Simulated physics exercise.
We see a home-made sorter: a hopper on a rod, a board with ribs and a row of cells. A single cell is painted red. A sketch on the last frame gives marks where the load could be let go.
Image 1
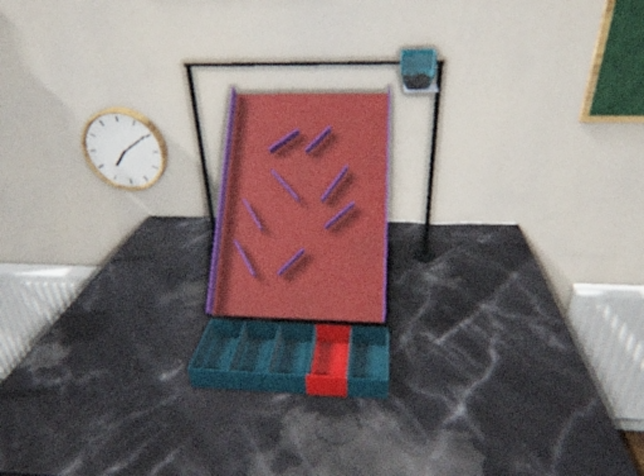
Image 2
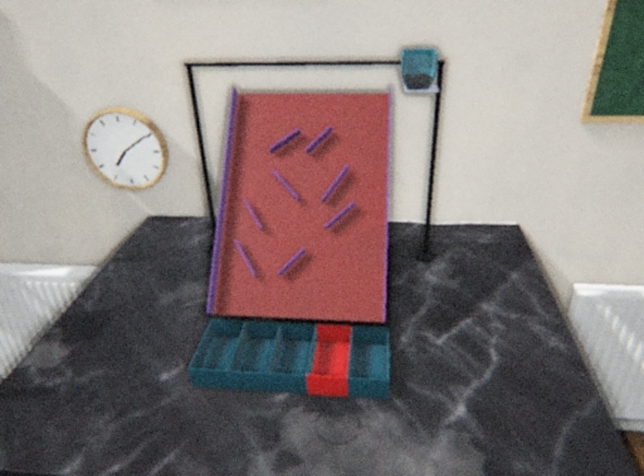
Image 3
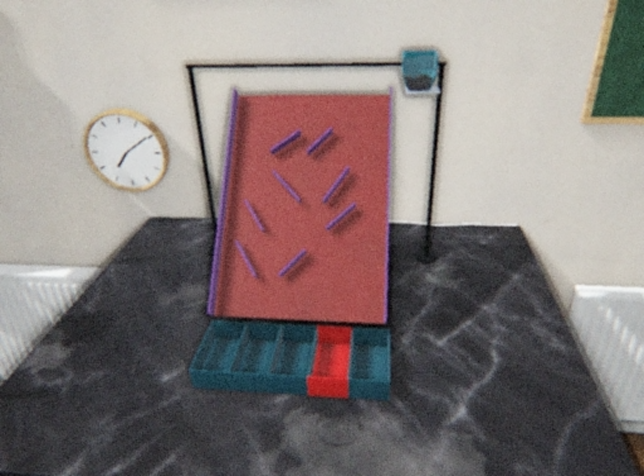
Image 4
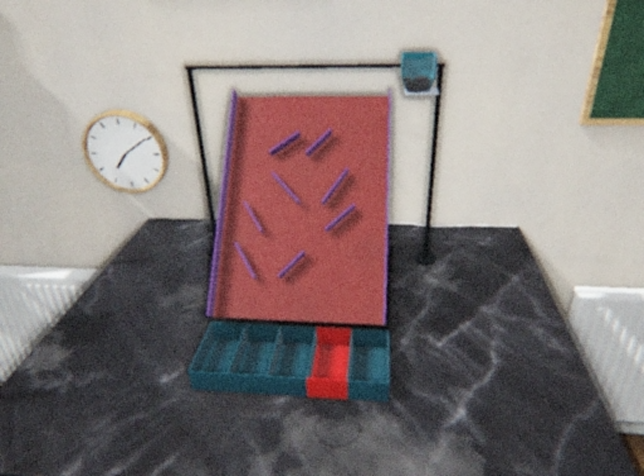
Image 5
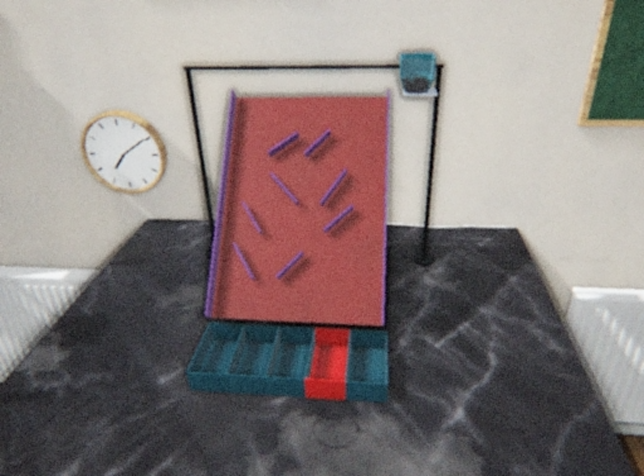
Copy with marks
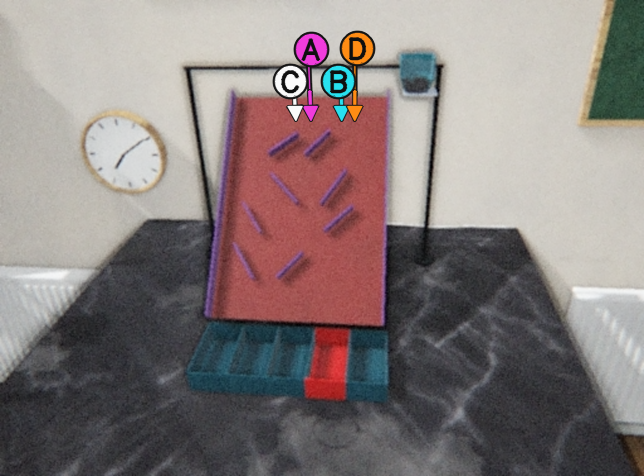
Nothing moves apart from a faint sway of the camera, which faces a dark marbled table against a pale wall, with a round clock at left and a green board at right. A small teal hopper sits at the right end of a black rod. Below it, a tilted red board with purple ribs stands behind a row of five cells, teal except the red fourth from left.
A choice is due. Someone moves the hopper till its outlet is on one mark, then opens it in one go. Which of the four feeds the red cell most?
It is A.
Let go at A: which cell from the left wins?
The fourth from the left.
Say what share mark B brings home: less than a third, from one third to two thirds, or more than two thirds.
Mark B gives less than a third.
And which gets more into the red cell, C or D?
C.
On the marked copy, mark A meets the board at (310, 115); mark B meets the board at (341, 115); mark C meets the board at (295, 115); mark D meets the board at (354, 115).
With A, about two thirds in the red cell, about a third in other cells.
With B, a small part in the red cell, most in other cells, a stray few outside the box.
With C, about a quarter in the red cell, about two thirds in other cells, a small part held on the board.
With D, none in the red cell, nearly all in other cells.
